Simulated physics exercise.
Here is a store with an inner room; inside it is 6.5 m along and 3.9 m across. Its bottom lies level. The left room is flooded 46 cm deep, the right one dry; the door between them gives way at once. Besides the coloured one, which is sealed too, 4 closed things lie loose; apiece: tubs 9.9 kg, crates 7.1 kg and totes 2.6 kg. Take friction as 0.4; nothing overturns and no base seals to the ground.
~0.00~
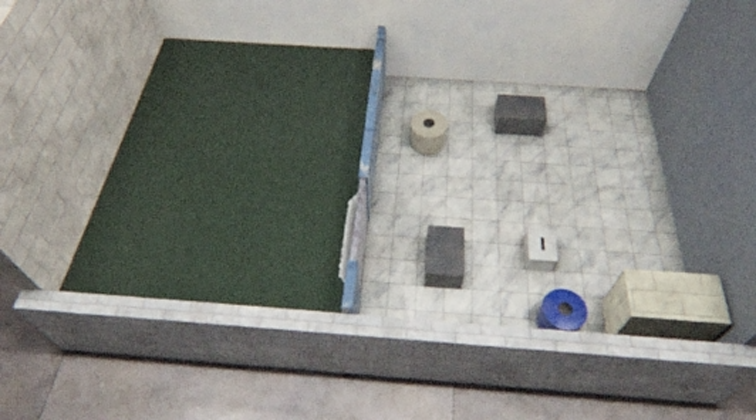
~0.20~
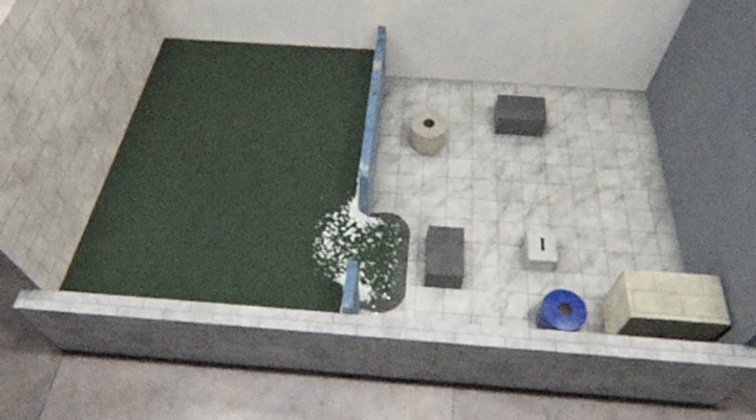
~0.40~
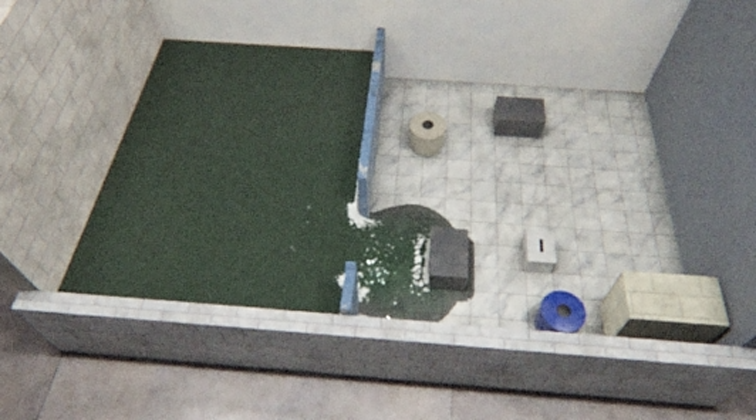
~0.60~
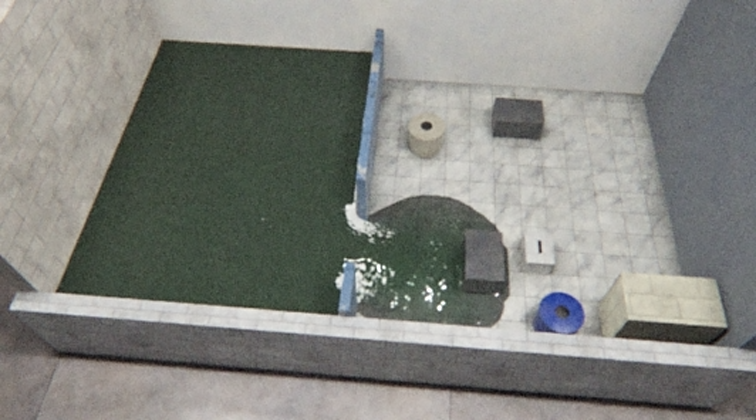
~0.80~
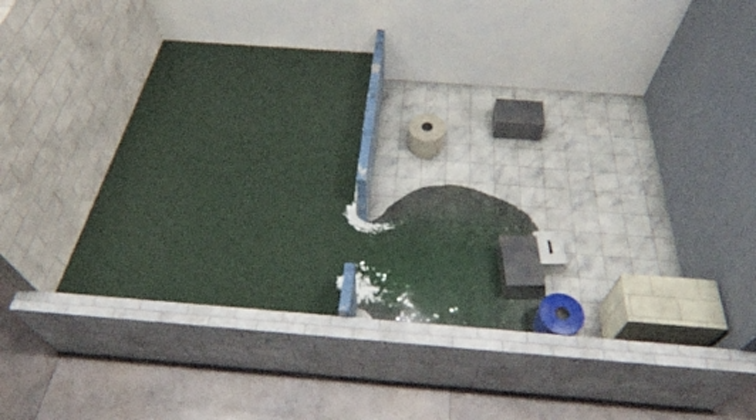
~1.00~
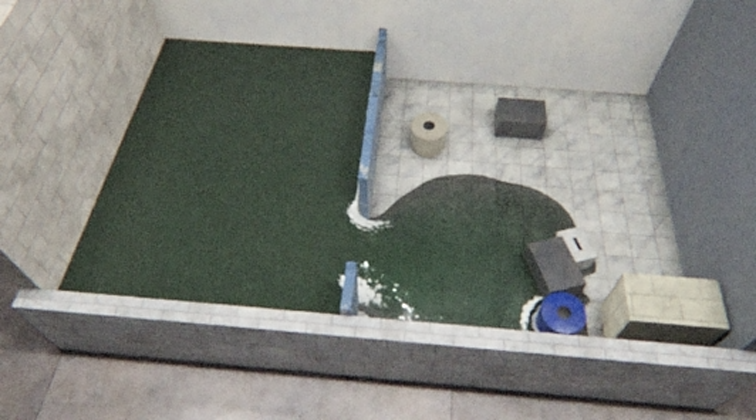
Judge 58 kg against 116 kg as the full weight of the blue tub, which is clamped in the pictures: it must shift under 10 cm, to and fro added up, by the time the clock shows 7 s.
I expect that only the larger load is enough.
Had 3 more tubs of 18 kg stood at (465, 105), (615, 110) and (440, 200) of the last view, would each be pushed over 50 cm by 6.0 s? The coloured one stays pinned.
In turn: Over, past it, under.
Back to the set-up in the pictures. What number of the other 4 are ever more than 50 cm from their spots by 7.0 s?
That makes 4.
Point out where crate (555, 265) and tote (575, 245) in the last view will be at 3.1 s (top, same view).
Around (647, 186) and (665, 160).
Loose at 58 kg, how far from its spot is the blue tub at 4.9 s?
About 30 cm.
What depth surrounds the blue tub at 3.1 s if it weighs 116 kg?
About 17 cm.
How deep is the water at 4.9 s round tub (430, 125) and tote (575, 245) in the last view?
About 3 and 25 cm.
After 1.4 s the blue tub would be 0 cm from its start with 58 kg and 0 cm from its start with 116 kg; 11 cm of water round it then.
After 3.1 s the blue tub would be 19 cm from its start with 58 kg and 0 cm from its start with 116 kg; 17 cm of water round it then.
After 4.9 s the blue tub would be 31 cm from its start with 58 kg and 0 cm from its start with 116 kg; 22 cm of water round it then.
After 7.0 s the blue tub would be 73 cm from its start with 58 kg and 0 cm from its start with 116 kg; 20 cm of water round it then.
